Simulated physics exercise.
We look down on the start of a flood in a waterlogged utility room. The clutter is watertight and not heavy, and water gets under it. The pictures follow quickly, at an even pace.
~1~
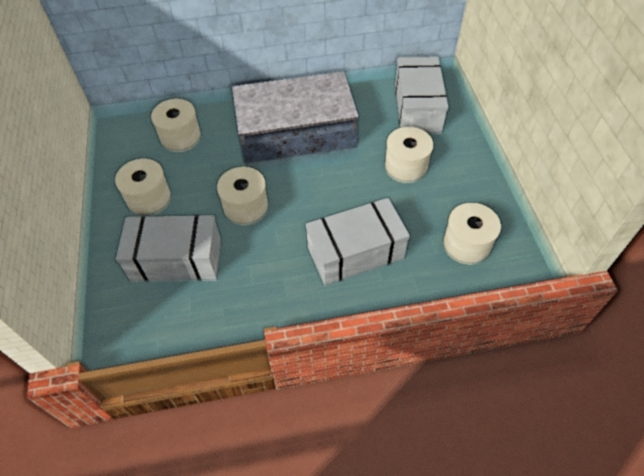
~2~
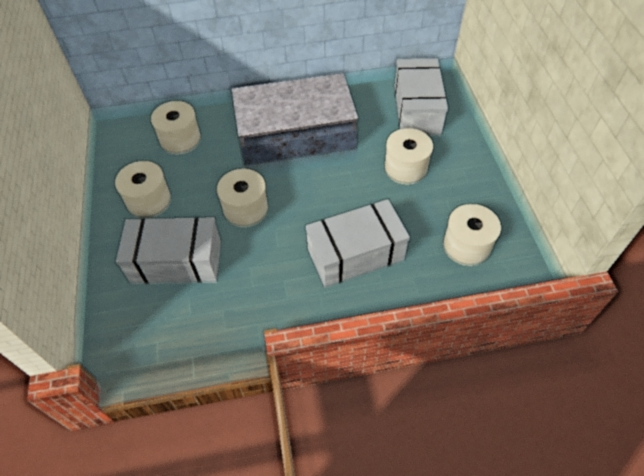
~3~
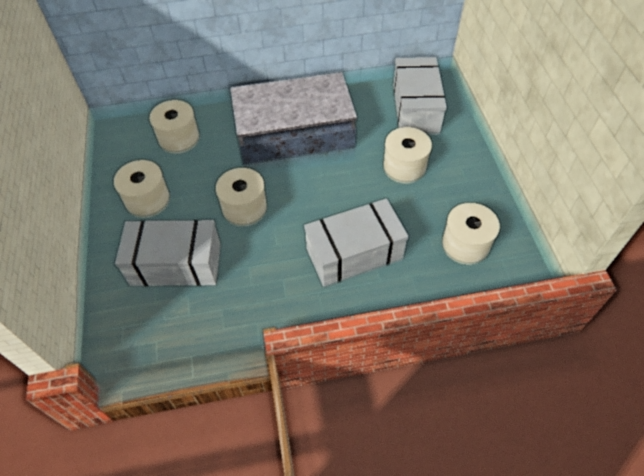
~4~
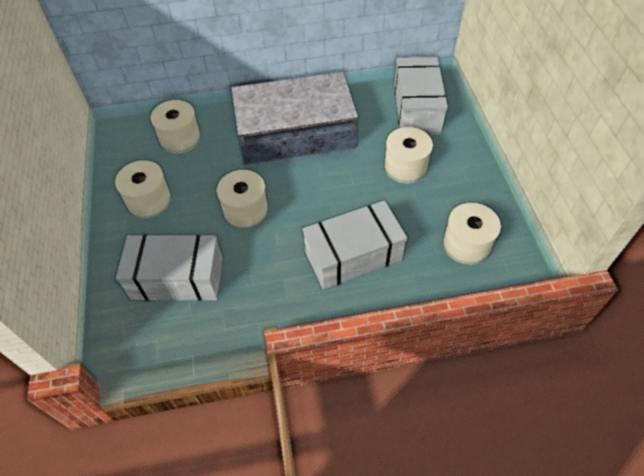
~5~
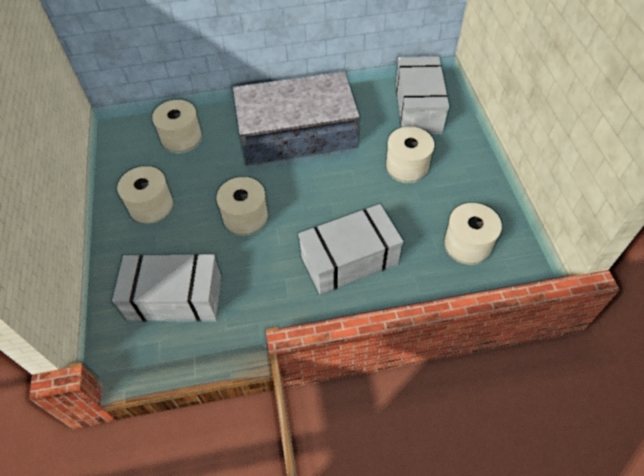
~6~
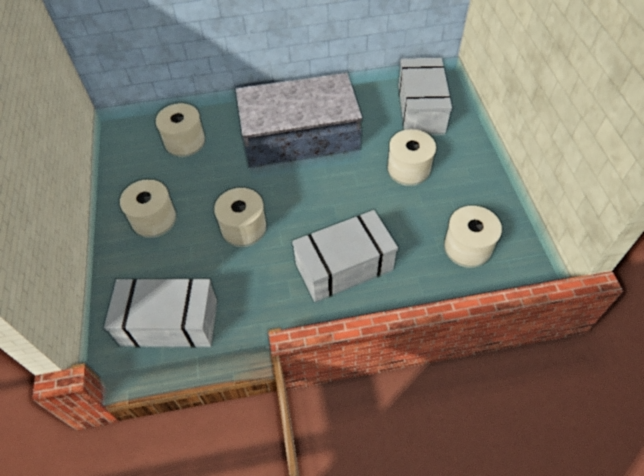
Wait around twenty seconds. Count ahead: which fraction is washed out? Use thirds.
That comes to at least two thirds.
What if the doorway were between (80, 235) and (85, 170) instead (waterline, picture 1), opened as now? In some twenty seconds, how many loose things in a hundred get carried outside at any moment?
Roughly 10 per cent.
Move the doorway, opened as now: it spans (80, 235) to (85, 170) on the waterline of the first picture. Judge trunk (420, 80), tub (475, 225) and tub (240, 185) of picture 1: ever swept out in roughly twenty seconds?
In turn: No, inside, left behind.
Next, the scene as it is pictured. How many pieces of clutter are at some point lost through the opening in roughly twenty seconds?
I count 7.
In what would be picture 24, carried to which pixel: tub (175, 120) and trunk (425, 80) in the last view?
At about (149, 221) and (415, 124).
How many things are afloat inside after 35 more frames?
That makes 1.
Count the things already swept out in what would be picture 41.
It comes to 7.
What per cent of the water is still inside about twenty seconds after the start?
I make it 34 per cent.
A moment on, 1 of 8 are out; 7 afloat.
Next, 4 of 8 are out; 4 afloat.
Later, 7 of 8 are out; 1 afloat.
In the end, 7 of 8 are out; 1 afloat.
